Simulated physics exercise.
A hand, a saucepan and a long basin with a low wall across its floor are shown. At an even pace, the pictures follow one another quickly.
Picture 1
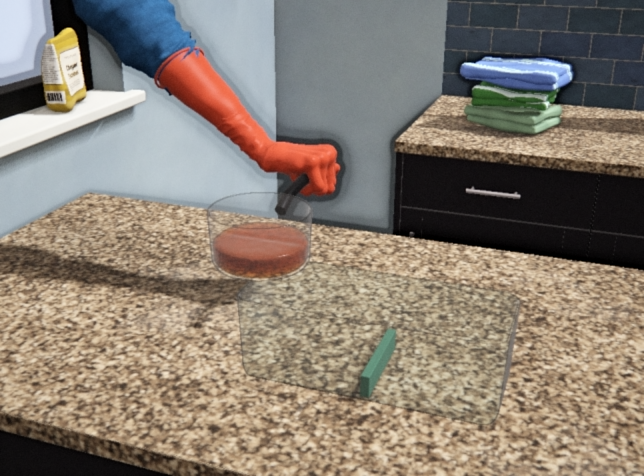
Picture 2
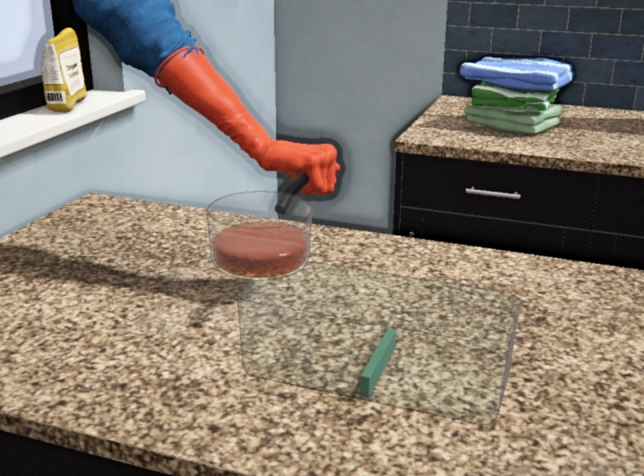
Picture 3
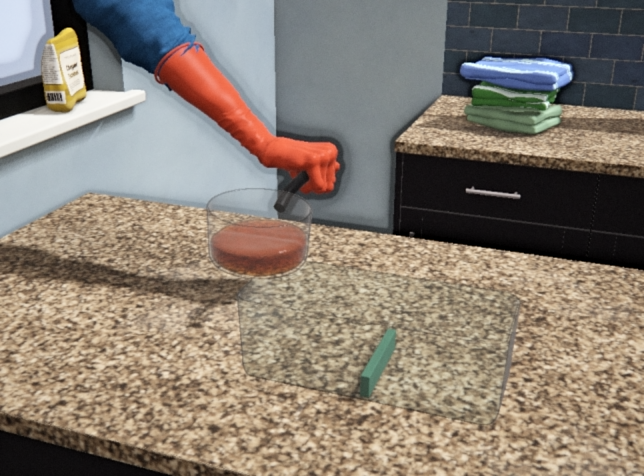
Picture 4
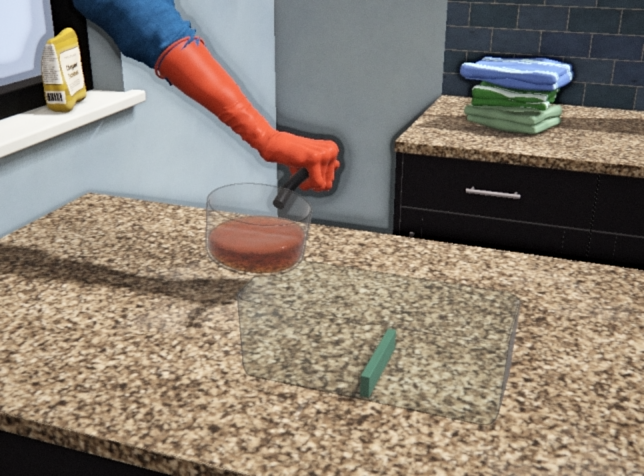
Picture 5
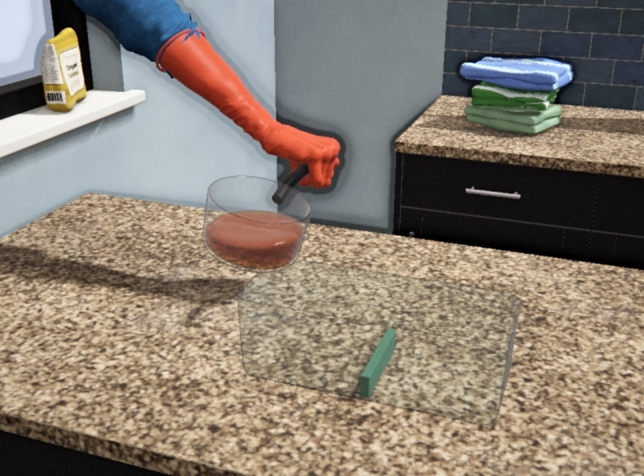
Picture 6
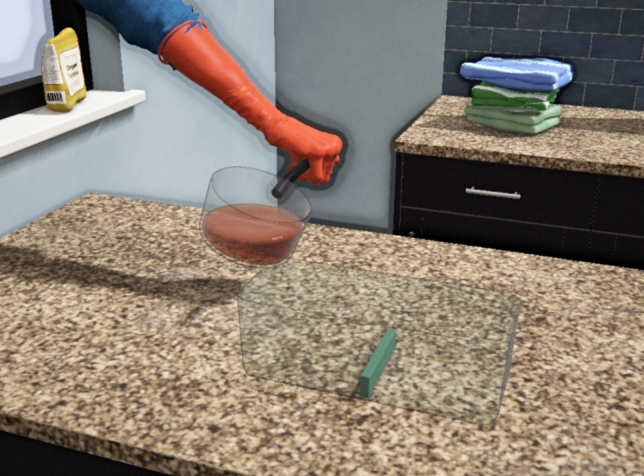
The clip opens on a red-gloved hand holding a clear saucepan of reddish liquid above a speckled counter, beside a transparent basin with a low green wall across its floor. The pan stays almost level at first, then the hand gradually tilts it a little to the right, the liquid still inside.
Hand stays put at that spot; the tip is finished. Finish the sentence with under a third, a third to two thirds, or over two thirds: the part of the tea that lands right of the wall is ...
It is under a third.
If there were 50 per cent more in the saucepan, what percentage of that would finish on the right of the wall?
Estimate: Around 50 per cent.
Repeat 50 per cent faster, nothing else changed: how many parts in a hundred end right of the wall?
Near 45 %.
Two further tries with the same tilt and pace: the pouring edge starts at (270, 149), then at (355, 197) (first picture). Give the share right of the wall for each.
Near 15 % and 90 %.
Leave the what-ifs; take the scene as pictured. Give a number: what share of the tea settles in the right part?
I'd estimate around 25 per cent.
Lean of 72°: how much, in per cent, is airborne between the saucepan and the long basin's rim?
About 25 per cent.
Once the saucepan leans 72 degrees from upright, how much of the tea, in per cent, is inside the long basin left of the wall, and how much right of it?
Left 0 per cent, right 0 per cent.
A moment on, the saucepan is tipped part way and 73 per cent is still to pour, 1 is left of the wall and 0 right of it.
Next, the saucepan is tipped on its side and 20 per cent is still to pour, 44 is left of the wall and 14 right of it.
Then the saucepan is tipped on its side and 2 per cent is still to pour, 72 is left of the wall and 22 right of it.
Later the saucepan is tipped on its side and 0 per cent is still to pour, 76 is left of the wall and 23 right of it.
In the end 76 per cent lies left of the wall, 23 right of it and 1 outside.
